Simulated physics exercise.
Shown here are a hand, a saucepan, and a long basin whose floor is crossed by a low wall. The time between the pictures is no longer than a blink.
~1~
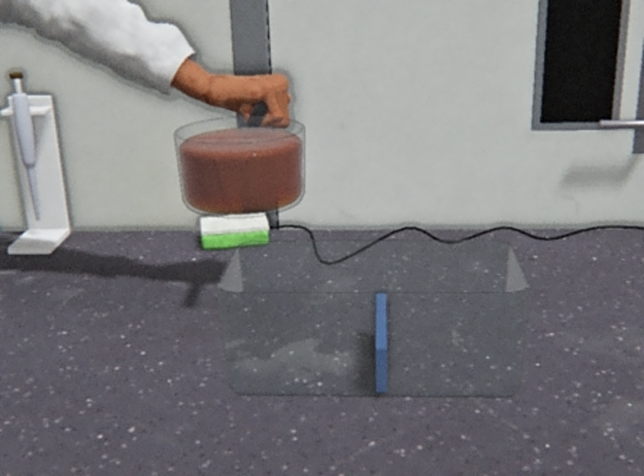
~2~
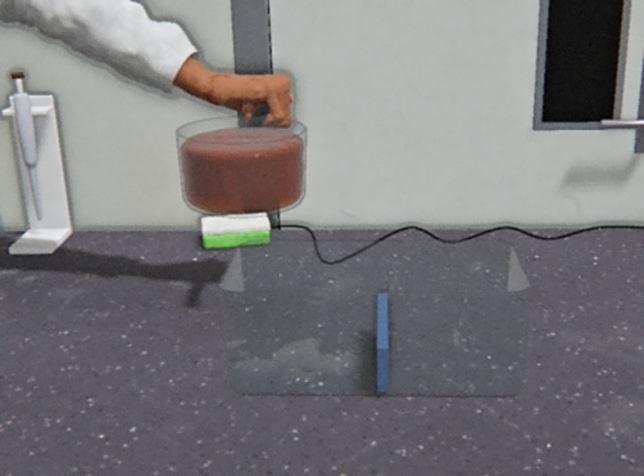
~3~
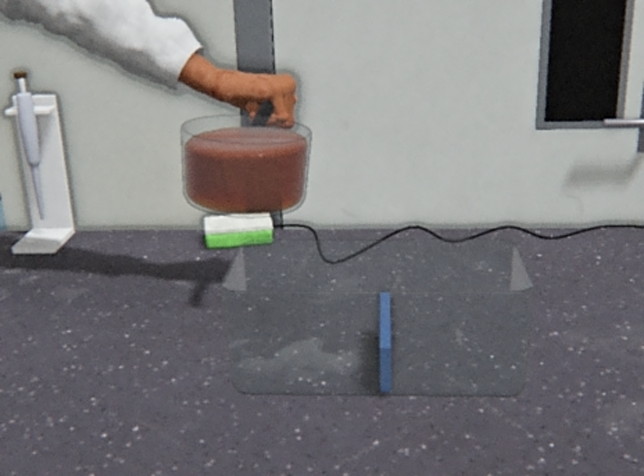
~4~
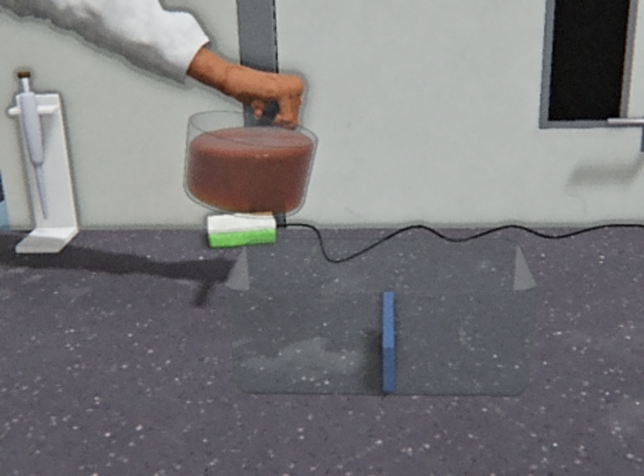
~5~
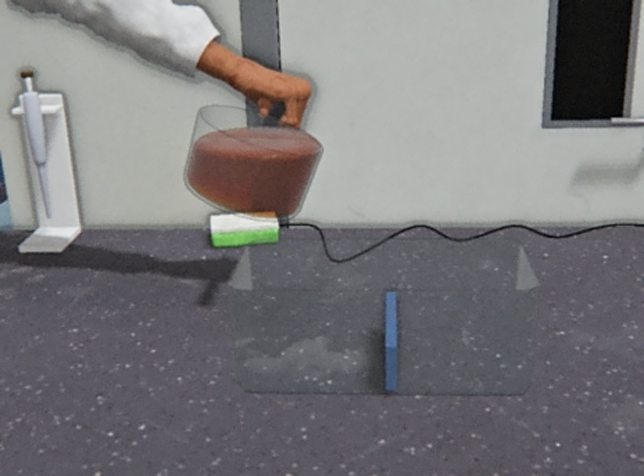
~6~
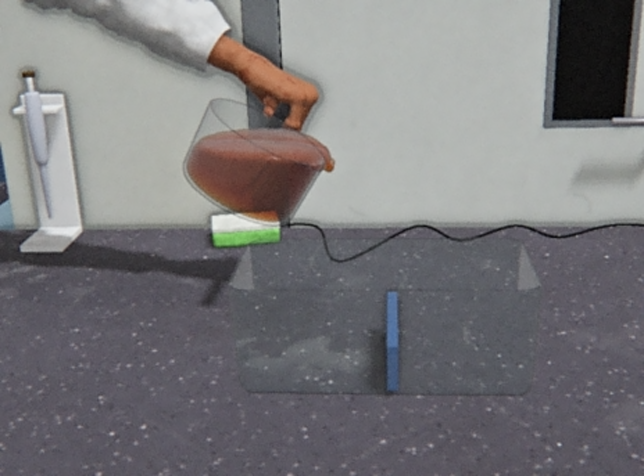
A hand in a white sleeve holds a clear round container of reddish-brown tea above a speckled dark grey counter, seen from the front and slightly above. A pipette on a white stand is at left, a green-and-white block and black cable lie behind, and a clear basin with a low blue wall sits in front. The container tilts rightward until tea reaches over its rim, as the view shifts very slightly.
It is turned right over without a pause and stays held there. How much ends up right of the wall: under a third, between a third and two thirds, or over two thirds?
Well, the amount right of the wall falls short of a third.
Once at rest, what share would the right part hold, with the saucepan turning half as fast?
About 40 per cent.
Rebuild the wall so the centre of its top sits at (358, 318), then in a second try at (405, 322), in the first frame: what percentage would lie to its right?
In order, 55 and 5 in a hundred.
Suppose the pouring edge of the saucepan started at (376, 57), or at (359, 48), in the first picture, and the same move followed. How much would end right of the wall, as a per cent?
In turn 90 % and 95 %.
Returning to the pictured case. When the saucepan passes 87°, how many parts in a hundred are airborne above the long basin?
Close to 30 in a hundred.
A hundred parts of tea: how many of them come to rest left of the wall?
Close to 75 per cent.
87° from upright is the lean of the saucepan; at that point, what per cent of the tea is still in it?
Near 35 percent is still in there.
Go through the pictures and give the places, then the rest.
In the first frame, it leans 0°; its right rim is at (303, 131); the tea meets the walls at (181, 141) and (302, 139); the long basin's rim runs from (228, 267) to (520, 266); the wall's top is at (381, 320).
In the second frame, it leans 1°; its right rim is at (305, 132); the tea meets the walls at (183, 140) and (304, 139).
In the third frame, it leans 5°; its right rim is at (310, 136); the tea meets the walls at (188, 139) and (308, 140).
In the fourth frame, it leans 12°; its right rim is at (316, 142); the tea meets the walls at (192, 138) and (314, 141).
In the fifth frame, it leans 20°; its right rim is at (322, 152); the tea meets the walls at (196, 140) and (323, 146); 1 per cent is over the edge.
In the sixth frame, it leans 30°; its right rim is at (324, 164); the tea meets the walls at (195, 141) and (322, 152); 4 per cent is over the edge.
A moment on, the saucepan is tipped on its side and 36 per cent is still to pour, 19 is left of the wall and 13 right of it.
Next, the saucepan is tipped right over and 8 per cent is still to pour, 63 is left of the wall and 24 right of it.
Then the saucepan is tipped right over and 1 per cent is still to pour, 73 is left of the wall and 24 right of it.
Later the saucepan is tipped right over and 0 per cent is still to pour, 75 is left of the wall and 24 right of it.
At rest 75 per cent lies left of the wall, 24 right of it and 1 outside.
